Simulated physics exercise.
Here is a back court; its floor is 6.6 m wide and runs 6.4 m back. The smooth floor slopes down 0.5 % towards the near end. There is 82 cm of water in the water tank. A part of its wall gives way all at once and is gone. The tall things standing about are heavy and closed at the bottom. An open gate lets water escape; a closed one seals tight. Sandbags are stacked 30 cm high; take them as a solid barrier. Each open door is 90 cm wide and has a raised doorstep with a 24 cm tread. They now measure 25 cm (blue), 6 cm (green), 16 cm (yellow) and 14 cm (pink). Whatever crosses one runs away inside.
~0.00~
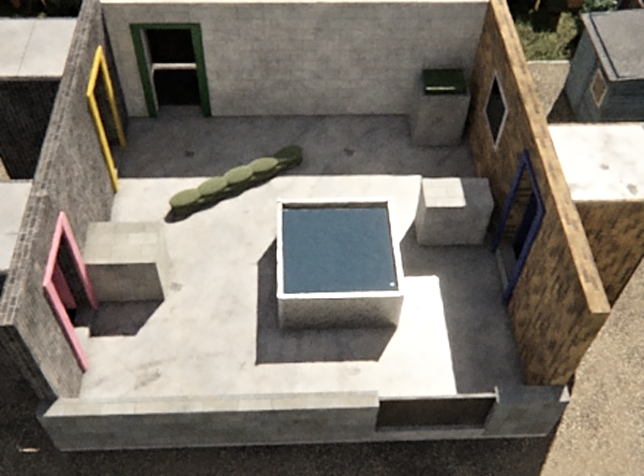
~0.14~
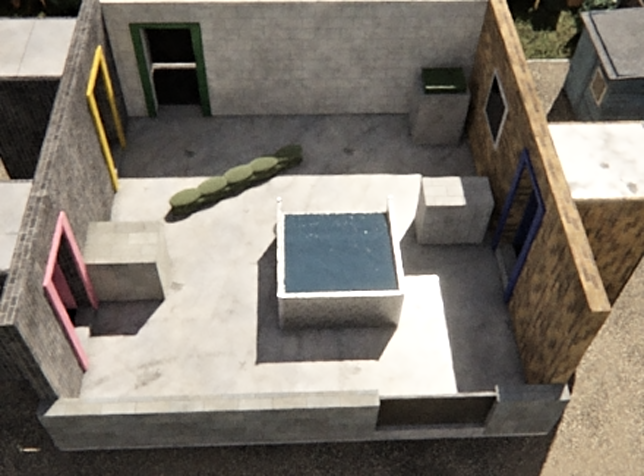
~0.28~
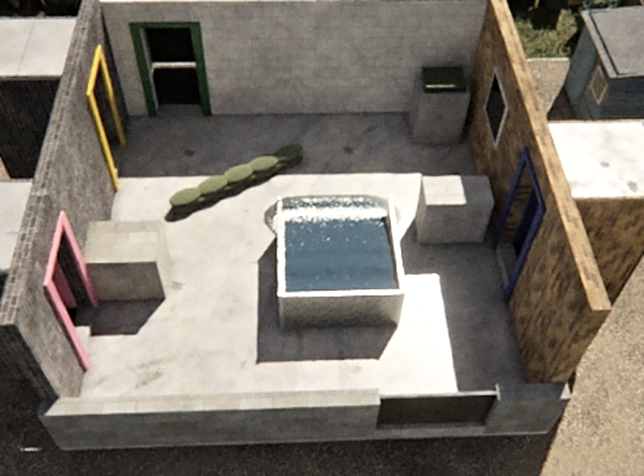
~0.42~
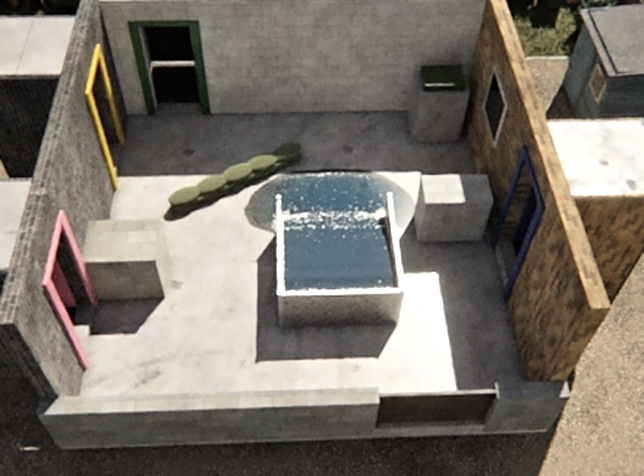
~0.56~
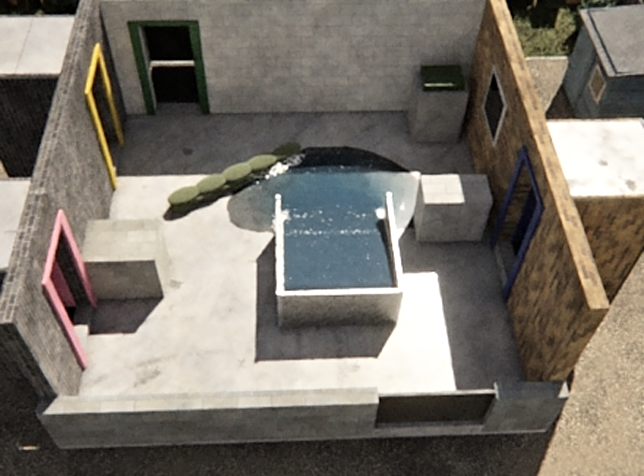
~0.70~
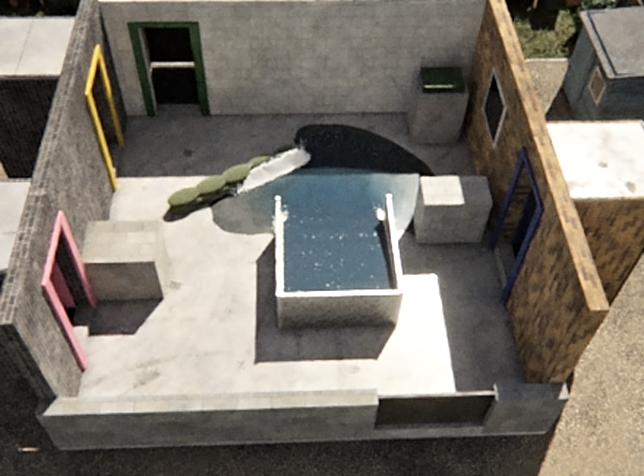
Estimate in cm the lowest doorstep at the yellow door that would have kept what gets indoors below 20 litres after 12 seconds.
Some 11 cm above the ground.
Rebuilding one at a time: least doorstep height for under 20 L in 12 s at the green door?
About 7.0 cm at green.
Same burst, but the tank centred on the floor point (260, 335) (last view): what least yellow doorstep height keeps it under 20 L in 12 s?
About 6.0 cm.
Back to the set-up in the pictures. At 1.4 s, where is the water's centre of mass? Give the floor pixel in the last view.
Near (335, 213).
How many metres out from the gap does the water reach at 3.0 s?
Some 4.8 m out.
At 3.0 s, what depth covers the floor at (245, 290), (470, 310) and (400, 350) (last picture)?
About 1, 0 and 0 cm.
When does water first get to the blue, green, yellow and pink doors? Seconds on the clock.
Blue 3.2 s, green 2.0 s, yellow 2.8 s, pink 6.0 s.
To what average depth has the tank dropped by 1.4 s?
Roughly 35 cm on average.
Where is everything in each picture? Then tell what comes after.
The first frame shows still water, 82 cm deep, in the water tank at (338, 248); the yellow door at (108, 127) is dry.
In the second frame, water pours out on the far side and has run 0.3 m, to a hidden place; about 11 cm deep outside, 82 cm at the back.
In the third frame, the front is at a hidden place, 0.8 m from the gap on the far side; 1.6 m2 of floor is wet, 80 cm left at the back.
In the fourth frame, the front is at (329, 172), 1.4 m from the gap on the far side; 3.2 m2 of floor is wet, 72 cm left at the back.
In the fifth frame, the front is at (307, 152), 1.9 m from the gap on the far side; 5.0 m2 of floor is wet, 70 cm left at the back.
In the sixth frame, the gap is on the far side, the front 2.6 m out at (309, 129); the back of the water tank holds 67 cm; the yellow door at (107, 126), 4.2 m from the gap, is still 2.1 m from the nearest water.
After 1.4 s water covers 30 % of the floor, deepest (49 cm) near (339, 116); it has not reached the yellow door.
After 3.0 s water covers 50 % of the floor, deepest (42 cm) near (447, 114); 12 cm at the yellow door, 0 litres in over its 16 cm doorstep.
After 12.0 s water covers 95 % of the floor, deepest (11 cm) near (519, 387); 8 cm at the yellow door, 0 litres in over its 16 cm doorstep.
At the yellow door as built, the water arrived by 2.8 s and peaked near 16 cm at 5.2 s.
With a doorstep of 10 cm, 32 litres would have come in within the 12 s; with 13.5 cm, 4 litres. So under 20 litres takes about 11 cm.
